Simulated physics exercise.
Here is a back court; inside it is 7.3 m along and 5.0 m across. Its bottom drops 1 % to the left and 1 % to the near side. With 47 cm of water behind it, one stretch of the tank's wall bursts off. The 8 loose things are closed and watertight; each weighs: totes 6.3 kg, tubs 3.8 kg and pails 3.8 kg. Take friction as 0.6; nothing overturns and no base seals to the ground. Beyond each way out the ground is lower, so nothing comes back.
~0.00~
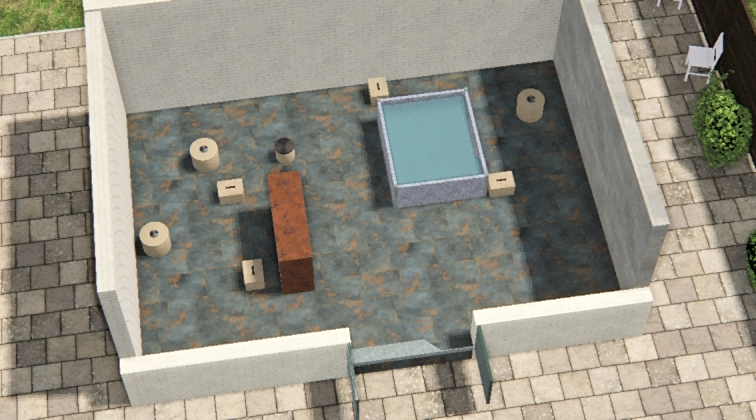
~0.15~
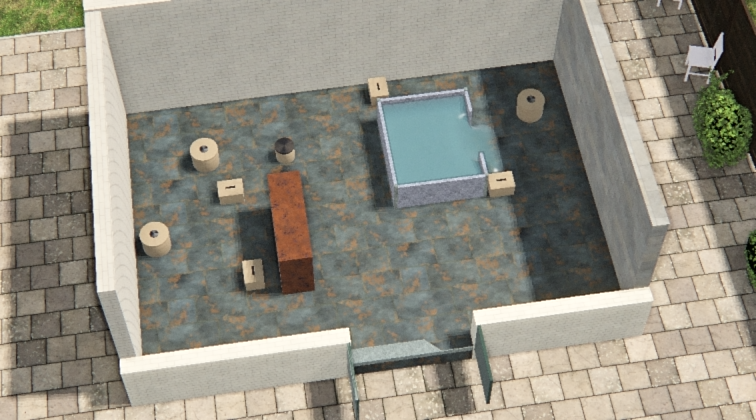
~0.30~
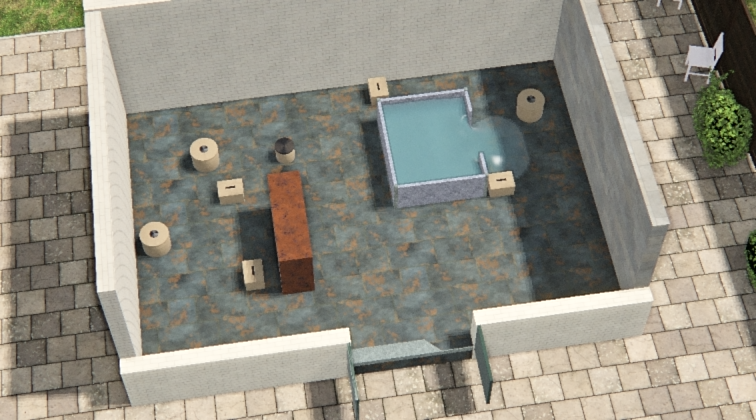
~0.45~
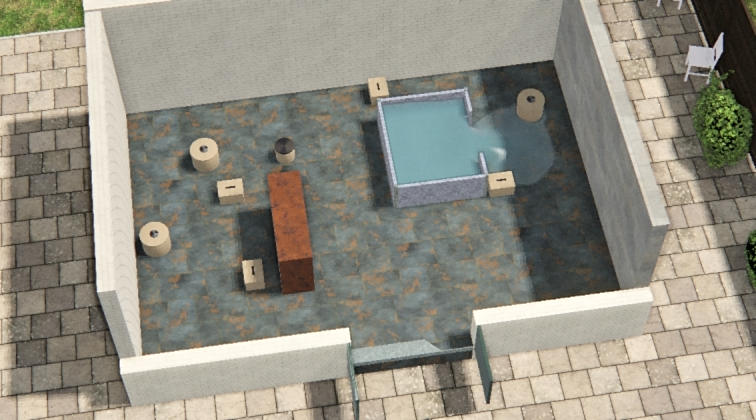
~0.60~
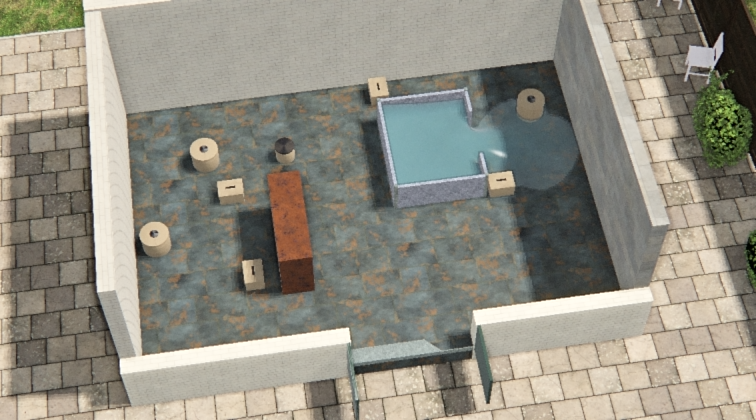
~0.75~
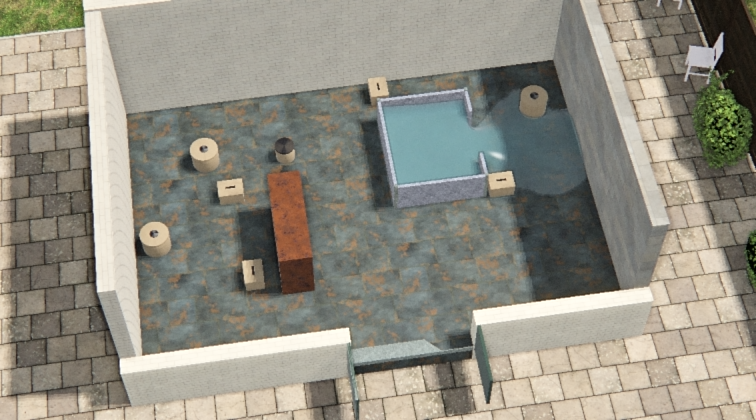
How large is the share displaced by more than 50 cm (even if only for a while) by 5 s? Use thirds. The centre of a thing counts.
It is not even a third.
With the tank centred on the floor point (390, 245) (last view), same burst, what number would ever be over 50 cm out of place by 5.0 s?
In that case 2 of them.
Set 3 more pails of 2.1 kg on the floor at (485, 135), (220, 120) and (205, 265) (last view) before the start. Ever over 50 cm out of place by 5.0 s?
In turn: Past it, under, short of it.
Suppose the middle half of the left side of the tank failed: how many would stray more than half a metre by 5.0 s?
Then 4.
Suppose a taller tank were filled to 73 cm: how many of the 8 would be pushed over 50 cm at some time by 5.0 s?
In that case 3 of them.
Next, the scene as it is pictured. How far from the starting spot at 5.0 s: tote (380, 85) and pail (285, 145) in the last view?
In that order: 150 cm, 0 cm.
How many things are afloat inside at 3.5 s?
I count 1.
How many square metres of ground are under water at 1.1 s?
Roughly 6.5 m2.
After 1.1 s 0 of 8 are over 50 cm from their spots; 0 afloat.
After 2.2 s 1 of 8 are over 50 cm from their spots; 1 afloat.
After 3.5 s 1 of 8 are over 50 cm from their spots; 1 afloat.
After 5.0 s 2 of 8 are over 50 cm from their spots, and 2 have been at some point; 1 afloat.
